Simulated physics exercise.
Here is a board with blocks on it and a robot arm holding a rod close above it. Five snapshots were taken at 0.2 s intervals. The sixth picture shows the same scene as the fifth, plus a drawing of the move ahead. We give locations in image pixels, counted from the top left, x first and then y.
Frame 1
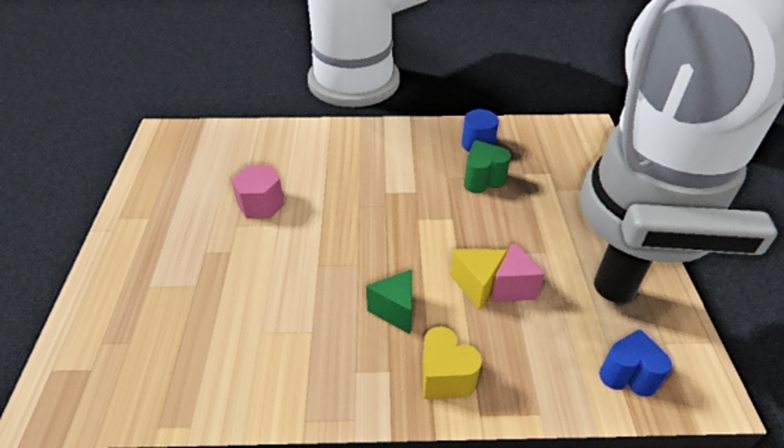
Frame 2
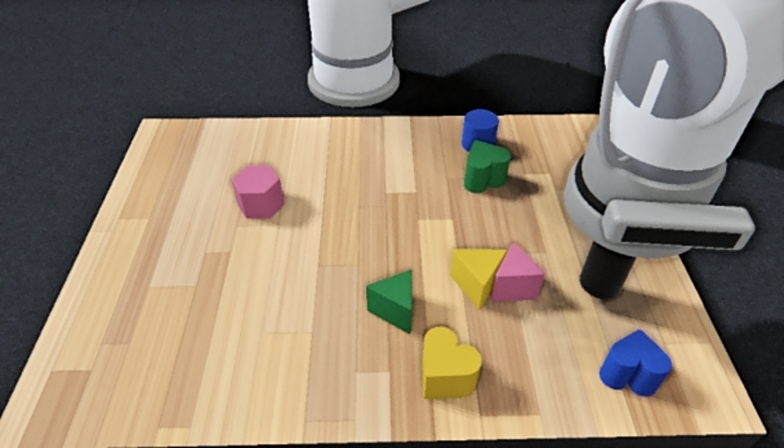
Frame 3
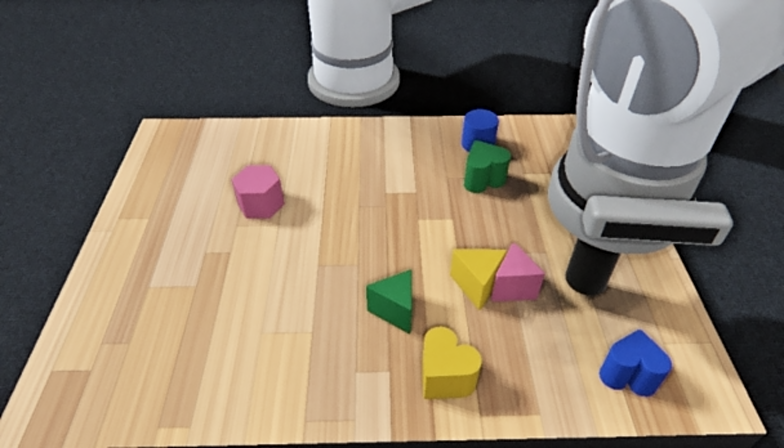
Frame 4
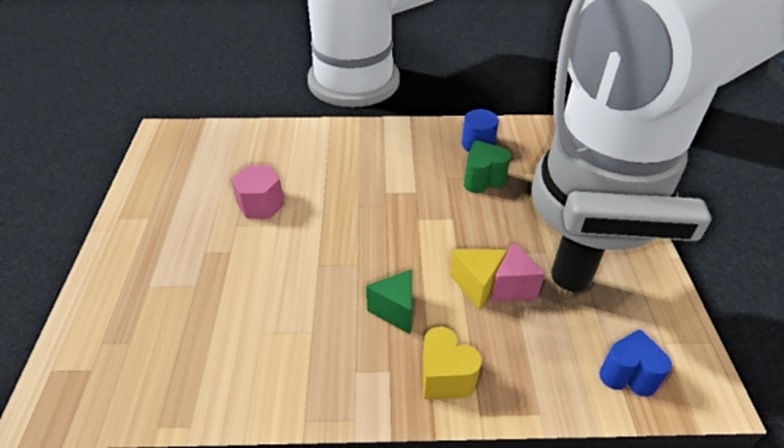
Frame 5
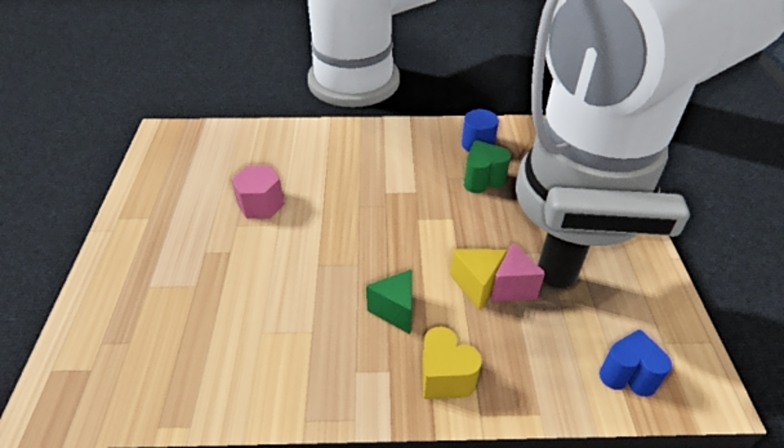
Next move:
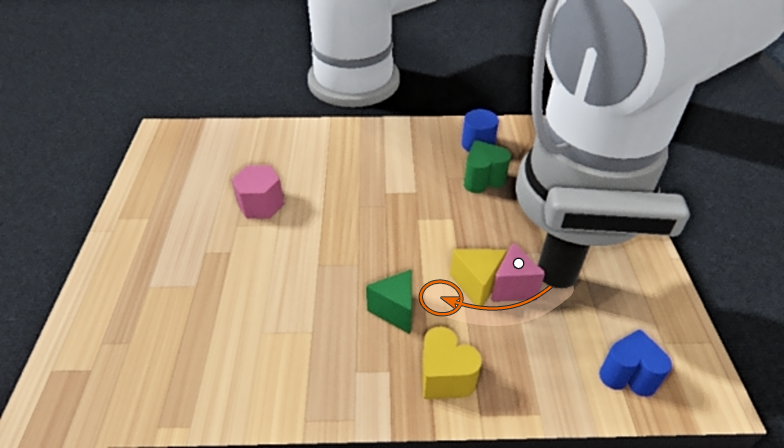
The video shows a robot arm holding a black rod above a wooden board scattered with colored blocks. The rod moves a short way left, nearing the pink triangular block beside a yellow one, while the blocks stay still.
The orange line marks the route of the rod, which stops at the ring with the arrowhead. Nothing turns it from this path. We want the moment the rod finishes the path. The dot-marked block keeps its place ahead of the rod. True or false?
That claim is true.
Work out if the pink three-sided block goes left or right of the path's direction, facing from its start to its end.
Its shift is rightward.
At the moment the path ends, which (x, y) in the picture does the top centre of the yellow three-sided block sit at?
It is going to be at (433, 238).
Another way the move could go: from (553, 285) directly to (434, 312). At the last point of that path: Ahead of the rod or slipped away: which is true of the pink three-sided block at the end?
My guess is it keeps its place ahead of the rod.
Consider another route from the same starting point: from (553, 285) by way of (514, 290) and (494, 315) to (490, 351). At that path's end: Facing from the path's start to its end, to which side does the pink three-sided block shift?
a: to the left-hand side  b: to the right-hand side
The correct letter is b.
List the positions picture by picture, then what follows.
The first frame shows rod's lower end (614, 287); green three-sided block (396, 287); yellow heart-shaped block (449, 354); yellow three-sided block (481, 261); pink three-sided block (519, 263).
The second frame shows rod (600, 283); blocks still.
The third frame shows rod (586, 280); blocks still.
The fourth frame shows rod (571, 276); blocks still.
The fifth frame shows rod (557, 273); green three-sided block (396, 287); yellow heart-shaped block (449, 354); yellow three-sided block (481, 261); pink three-sided block (519, 263).
Drawn move, from (553, 285) via (523, 303) and (482, 308), ending at (441, 298); the dot is on the pink three-sided block.
What follows on the original path. One third of the way, rod (526, 292); yellow three-sided block (461, 256), turned 30° clockwise; pink three-sided block (492, 272), turned 35° clockwise.
Two thirds of the way, rod (484, 296); yellow three-sided block (443, 248), turned 50° clockwise; pink three-sided block (450, 272), turned 55° clockwise.
At the end, rod (442, 286); green three-sided block (390, 287), turned 25° anticlockwise; yellow heart-shaped block still; yellow three-sided block (433, 238), turned 70° clockwise; pink three-sided block (410, 259), turned 75° clockwise.
